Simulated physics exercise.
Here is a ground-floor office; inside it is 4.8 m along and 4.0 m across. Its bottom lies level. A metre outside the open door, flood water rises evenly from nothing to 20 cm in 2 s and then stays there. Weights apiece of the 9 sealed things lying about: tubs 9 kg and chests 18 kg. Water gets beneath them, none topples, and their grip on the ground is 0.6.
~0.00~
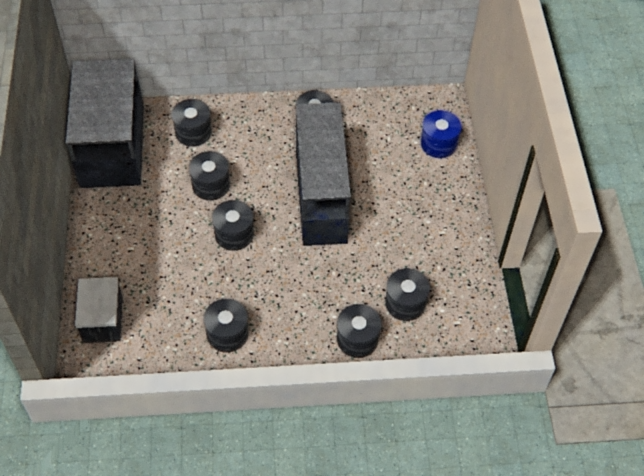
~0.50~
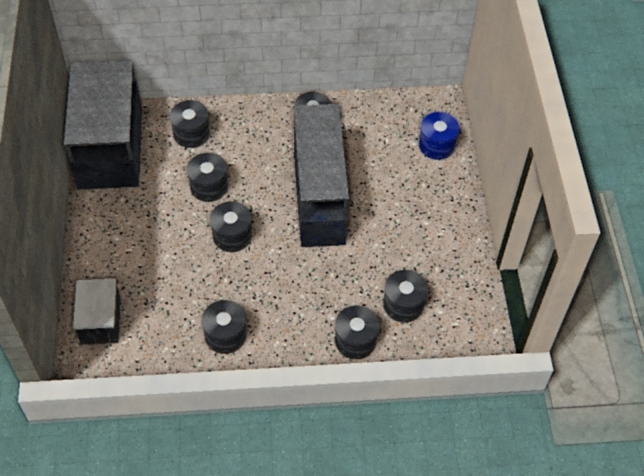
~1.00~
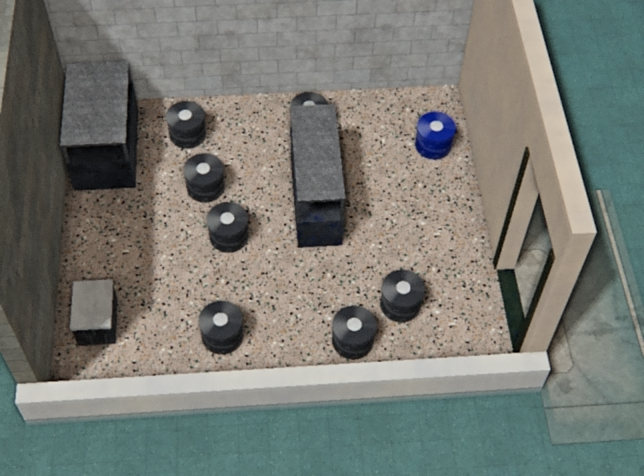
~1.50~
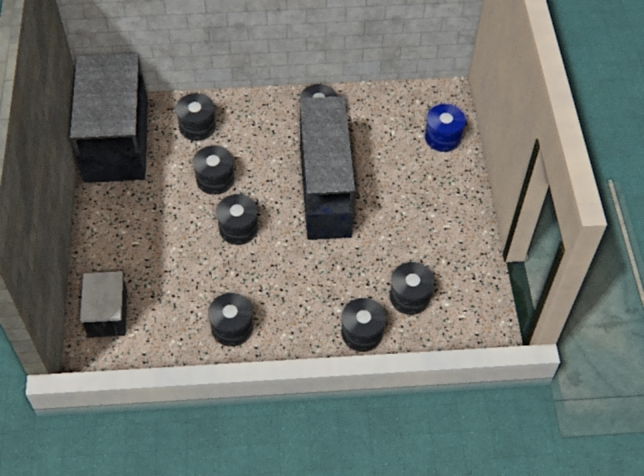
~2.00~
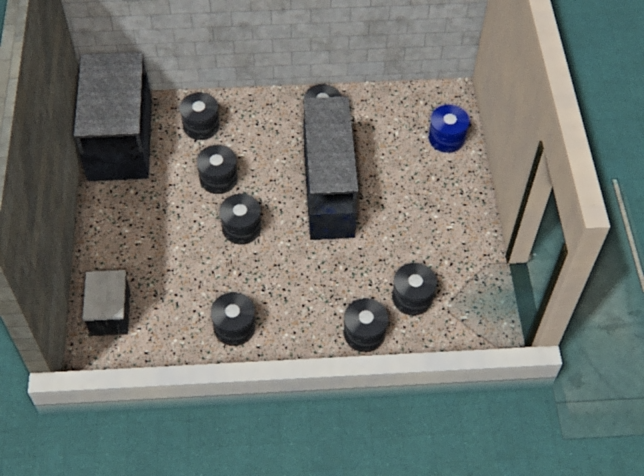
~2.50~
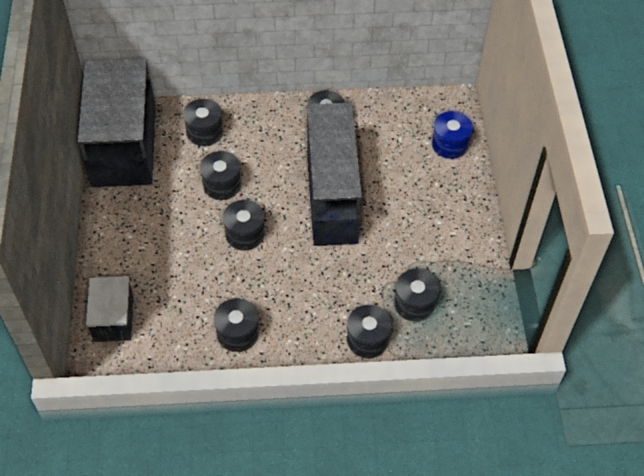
A roofless room with dark tubs, one blue tub and some chests stood still while greenish water deepened outside, then crept in through the doorway on the right and spread around the nearest tubs.
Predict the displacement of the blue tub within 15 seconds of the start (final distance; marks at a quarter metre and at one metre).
The blue tub ends far away.
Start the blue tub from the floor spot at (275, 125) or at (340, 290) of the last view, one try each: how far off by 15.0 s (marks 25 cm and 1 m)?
In that order: It gets carried off; it gets carried off.
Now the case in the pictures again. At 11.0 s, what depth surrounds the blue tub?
About 3 cm.
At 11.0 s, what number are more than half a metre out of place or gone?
6 of them.
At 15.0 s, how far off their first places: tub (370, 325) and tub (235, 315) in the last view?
In that order: 300 cm, 140 cm.
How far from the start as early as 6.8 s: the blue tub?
About 0 cm.
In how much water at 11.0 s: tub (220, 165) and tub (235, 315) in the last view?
Roughly 7 and 11 cm.
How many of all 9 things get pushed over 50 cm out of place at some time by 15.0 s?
I count 8.
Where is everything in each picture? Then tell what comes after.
In the first frame, the blue tub at (442, 125) rests on the ground; water covers 0.0 m2; 0 of 9 have shifted.
In the second frame, the blue tub at (440, 126), on the bottom; 0.0 m2 under water; 0 of 9 have shifted.
In the third frame, the blue tub at (436, 126) rests on the ground; 0.0 m2 under water; 0 of 9 have shifted.
In the fourth frame, the blue tub at (446, 119), on the bottom; 0.0 m2 under water; 0 of 9 have shifted.
In the fifth frame, the blue tub at (450, 119), on the bottom; water covers 0.5 m2; 0 of 9 have shifted.
In the sixth frame, the blue tub at (453, 126), on the bottom; water covers 1.4 m2; 0 of 9 have shifted.
After 3.5 s the blue tub is near (453, 126), 0.0 m from its start, aground; 0 afloat.
After 6.8 s the blue tub is near (453, 126), 0.0 m from its start, aground; 2 afloat.
After 11.0 s the blue tub is near (453, 126), 0.0 m from its start, aground; 8 afloat.
After 15.0 s the blue tub is near (446, 245), 1.7 m from its start, afloat; 9 afloat.
